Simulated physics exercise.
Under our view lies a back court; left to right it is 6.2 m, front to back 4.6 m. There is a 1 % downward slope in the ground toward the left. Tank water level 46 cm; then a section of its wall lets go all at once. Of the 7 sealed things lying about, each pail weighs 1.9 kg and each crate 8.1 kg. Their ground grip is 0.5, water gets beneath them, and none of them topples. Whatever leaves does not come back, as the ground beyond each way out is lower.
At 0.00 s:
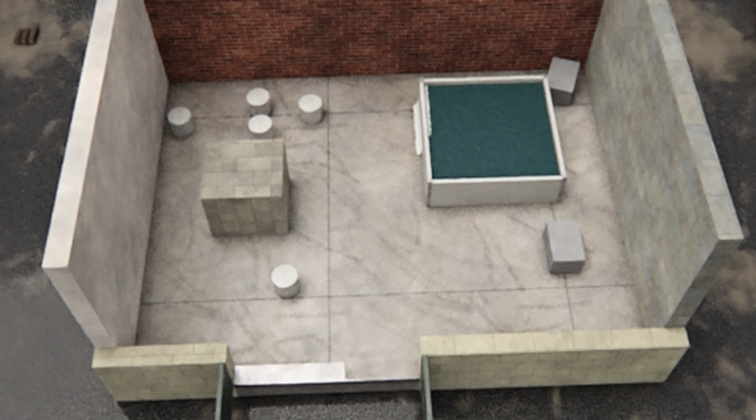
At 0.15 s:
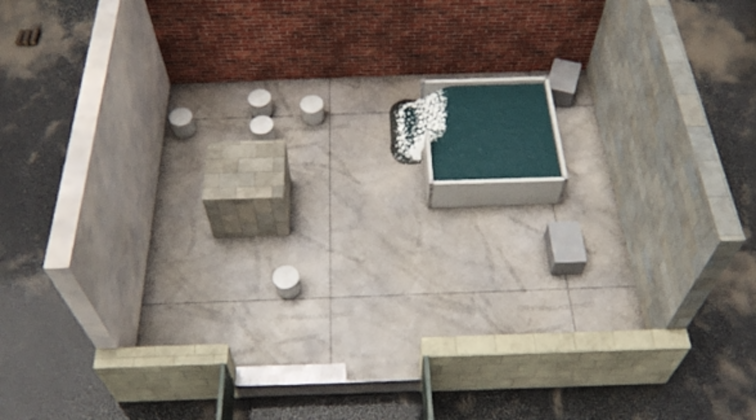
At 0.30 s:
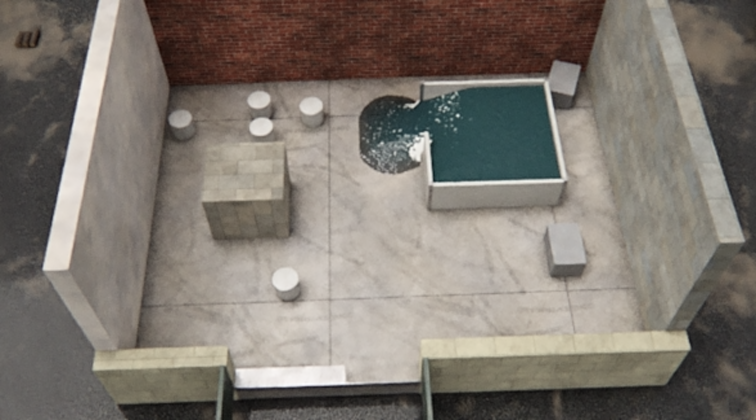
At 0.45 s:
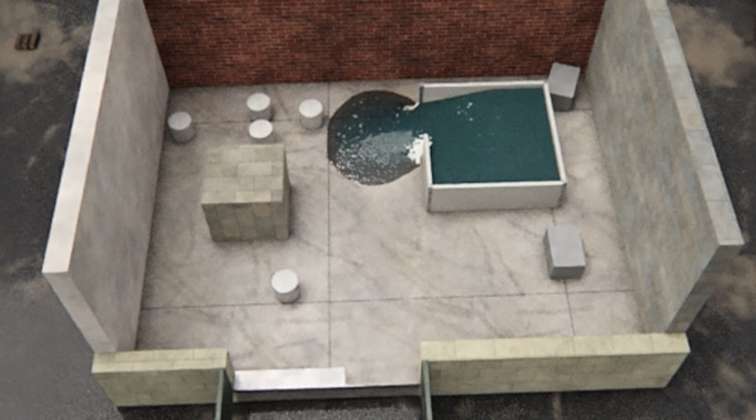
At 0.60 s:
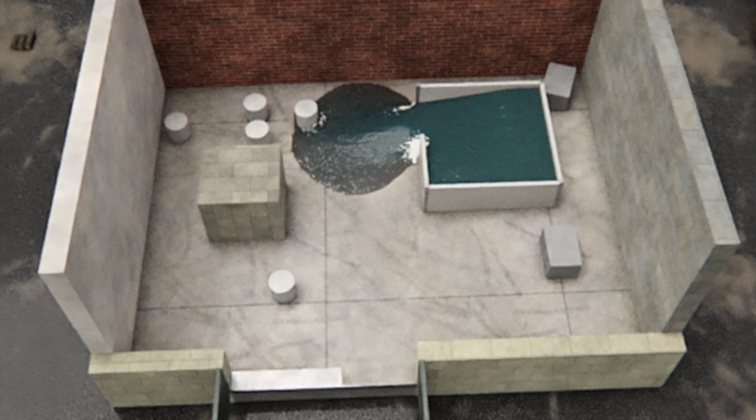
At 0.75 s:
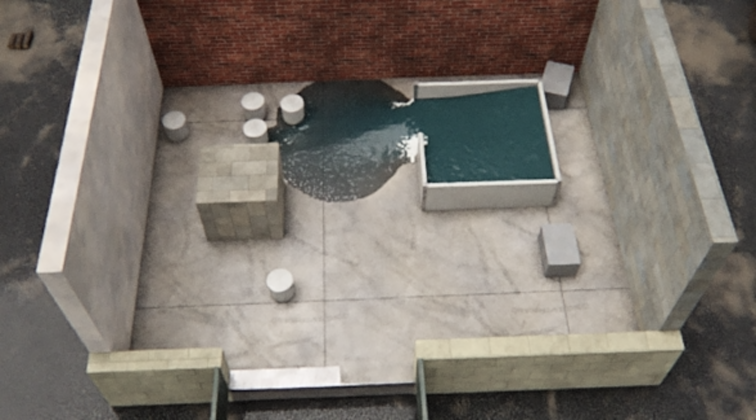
A walled courtyard held a tank of dark green water, and its left side opened, letting water pour out and spread leftward across the pale floor, where it nudged one small white pail left.
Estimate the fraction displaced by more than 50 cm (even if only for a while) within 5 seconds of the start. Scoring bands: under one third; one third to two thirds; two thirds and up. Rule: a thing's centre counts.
Band: Two thirds and up.
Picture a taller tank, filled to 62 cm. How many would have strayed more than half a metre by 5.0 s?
Under that setup the answer is 5.
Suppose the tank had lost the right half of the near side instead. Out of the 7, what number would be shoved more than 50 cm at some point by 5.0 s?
Then 2 of them would.
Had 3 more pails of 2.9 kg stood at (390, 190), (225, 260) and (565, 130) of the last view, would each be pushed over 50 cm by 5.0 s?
Answers in order are does not cross, does not cross and does not cross.
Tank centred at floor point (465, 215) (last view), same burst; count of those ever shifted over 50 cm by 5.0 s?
Then the count would be 5.
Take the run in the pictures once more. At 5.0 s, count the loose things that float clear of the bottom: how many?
5.
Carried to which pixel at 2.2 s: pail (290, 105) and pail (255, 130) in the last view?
Around (180, 73) and (162, 139).
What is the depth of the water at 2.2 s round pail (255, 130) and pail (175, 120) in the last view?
Depth approx. 15 cm / 19 cm.
After 1.1 s 2 of 7 are over 50 cm from their spots; 1 afloat.
After 2.2 s 3 of 7 are over 50 cm from their spots; 4 afloat.
After 3.5 s 4 of 7 are over 50 cm from their spots; 4 afloat.
After 5.0 s 5 of 7 are over 50 cm from their spots, and 5 have been at some point; 5 afloat.
